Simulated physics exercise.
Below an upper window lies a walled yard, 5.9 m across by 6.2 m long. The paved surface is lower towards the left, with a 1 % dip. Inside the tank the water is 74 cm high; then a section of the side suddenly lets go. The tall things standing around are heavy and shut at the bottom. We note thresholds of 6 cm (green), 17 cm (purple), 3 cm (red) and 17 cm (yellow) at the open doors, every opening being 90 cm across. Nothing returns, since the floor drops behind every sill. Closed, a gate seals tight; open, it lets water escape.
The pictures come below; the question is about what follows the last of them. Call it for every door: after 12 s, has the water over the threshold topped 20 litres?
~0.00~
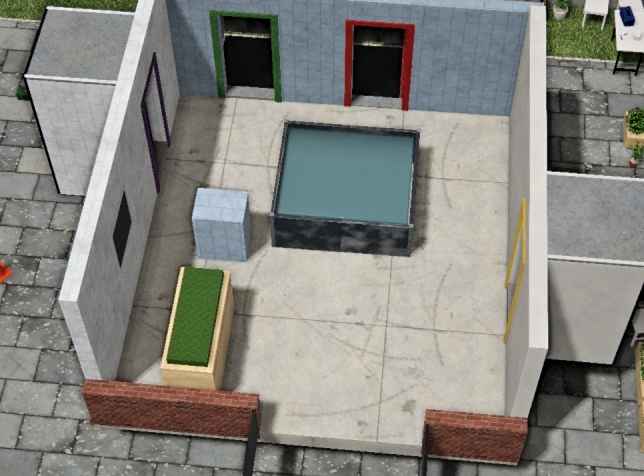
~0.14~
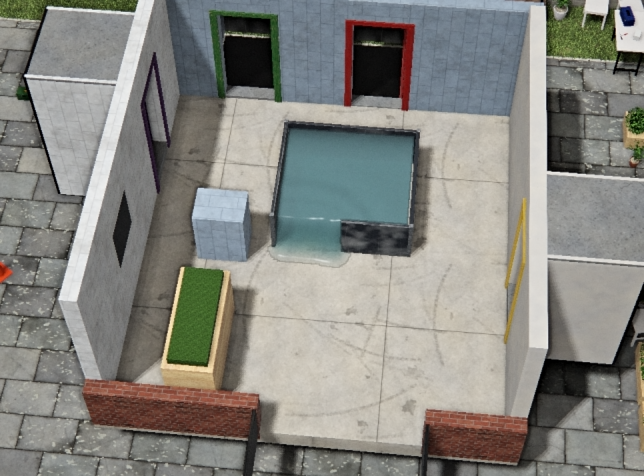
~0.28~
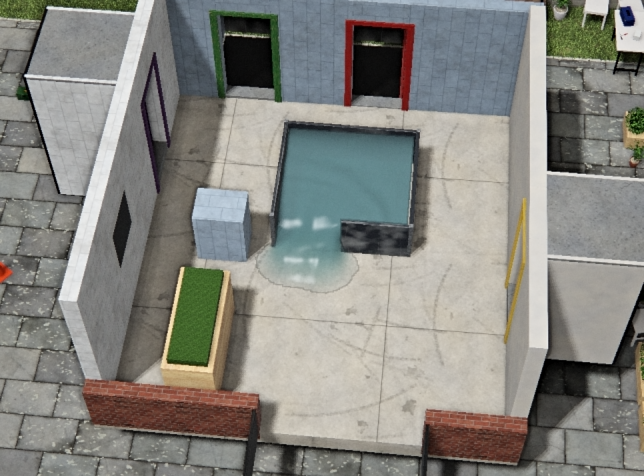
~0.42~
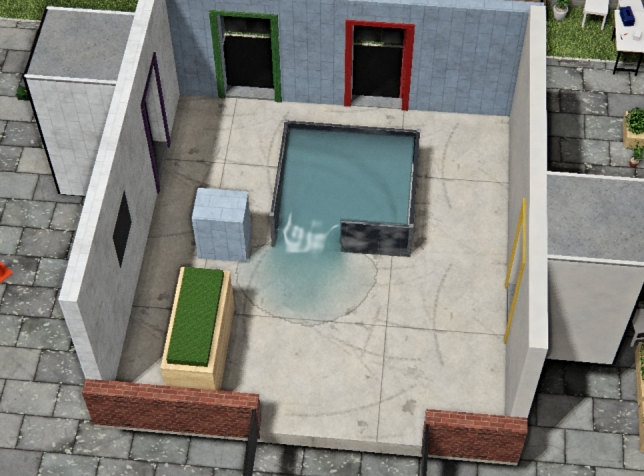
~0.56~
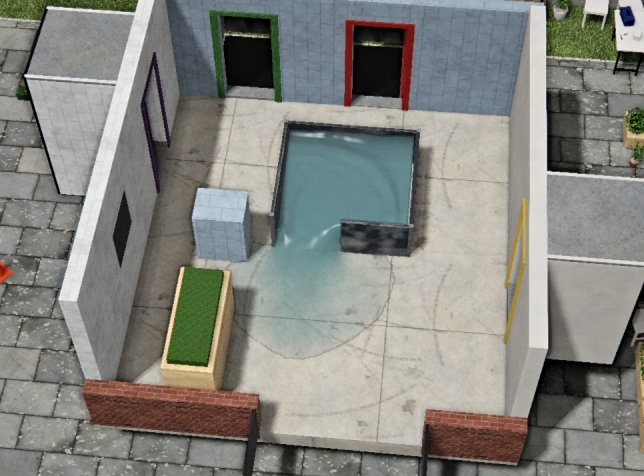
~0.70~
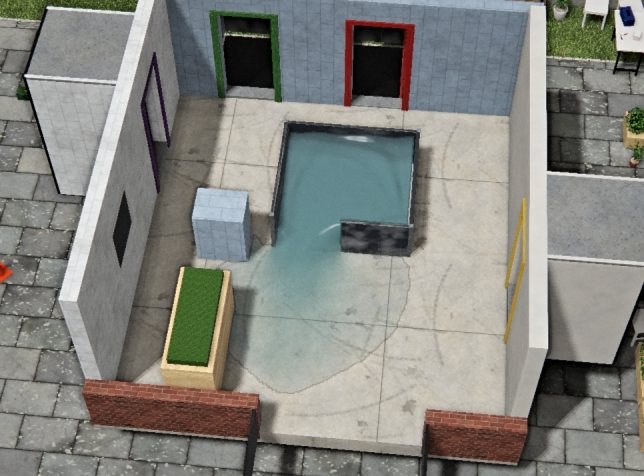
Green door not topped, purple door not topped, red door not topped, yellow door not topped.
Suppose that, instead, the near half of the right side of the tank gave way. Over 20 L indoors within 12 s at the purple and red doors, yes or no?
Measured against that limit, purple comes out short of it and red comes out beyond it.
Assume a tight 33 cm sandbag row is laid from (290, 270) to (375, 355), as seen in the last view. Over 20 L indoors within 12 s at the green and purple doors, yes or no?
Then the green door is over the mark and the purple door is short of it.
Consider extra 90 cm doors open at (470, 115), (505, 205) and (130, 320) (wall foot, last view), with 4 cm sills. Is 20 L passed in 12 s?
First doorway falls short, second falls short, third gets there.
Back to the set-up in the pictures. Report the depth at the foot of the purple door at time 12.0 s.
It comes to near 4.5 cm.
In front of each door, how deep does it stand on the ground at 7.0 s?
Depths in cm: Green 7, purple 4, red 0, yellow 2.
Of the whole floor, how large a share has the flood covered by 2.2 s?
Around 40 per cent.
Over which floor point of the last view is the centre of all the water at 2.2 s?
Centre: Roughly (309, 261) px.
After 1.4 s water covers 30 % of the floor and is deepest (46 cm) near (230, 414); green door not reached, purple door not reached, red door not reached, yellow door not reached.
After 2.2 s water covers 40 % of the floor and is deepest (44 cm) near (241, 415); green door not reached, purple door not reached, red door not reached, yellow door not reached.
After 3.5 s water covers 50 % of the floor and is deepest (26 cm) near (243, 404); green door not reached, purple door 2 cm at the sill, 0 L in, red door not reached, yellow door not reached.
After 7.0 s water covers 75 % of the floor and is deepest (14 cm) near (111, 404); green door 7 cm at the sill, 1 L in, purple door 4 cm at the sill, 0 L in, red door not reached, yellow door 2 cm at the sill, 0 L in.
After 12.0 s water covers 95 % of the floor and is deepest (8 cm) near (111, 404); green door 5 cm at the sill, 5 L in, purple door 5 cm at the sill, 0 L in, red door 4 cm at the sill, 0 L in, yellow door 2 cm at the sill, 0 L in.
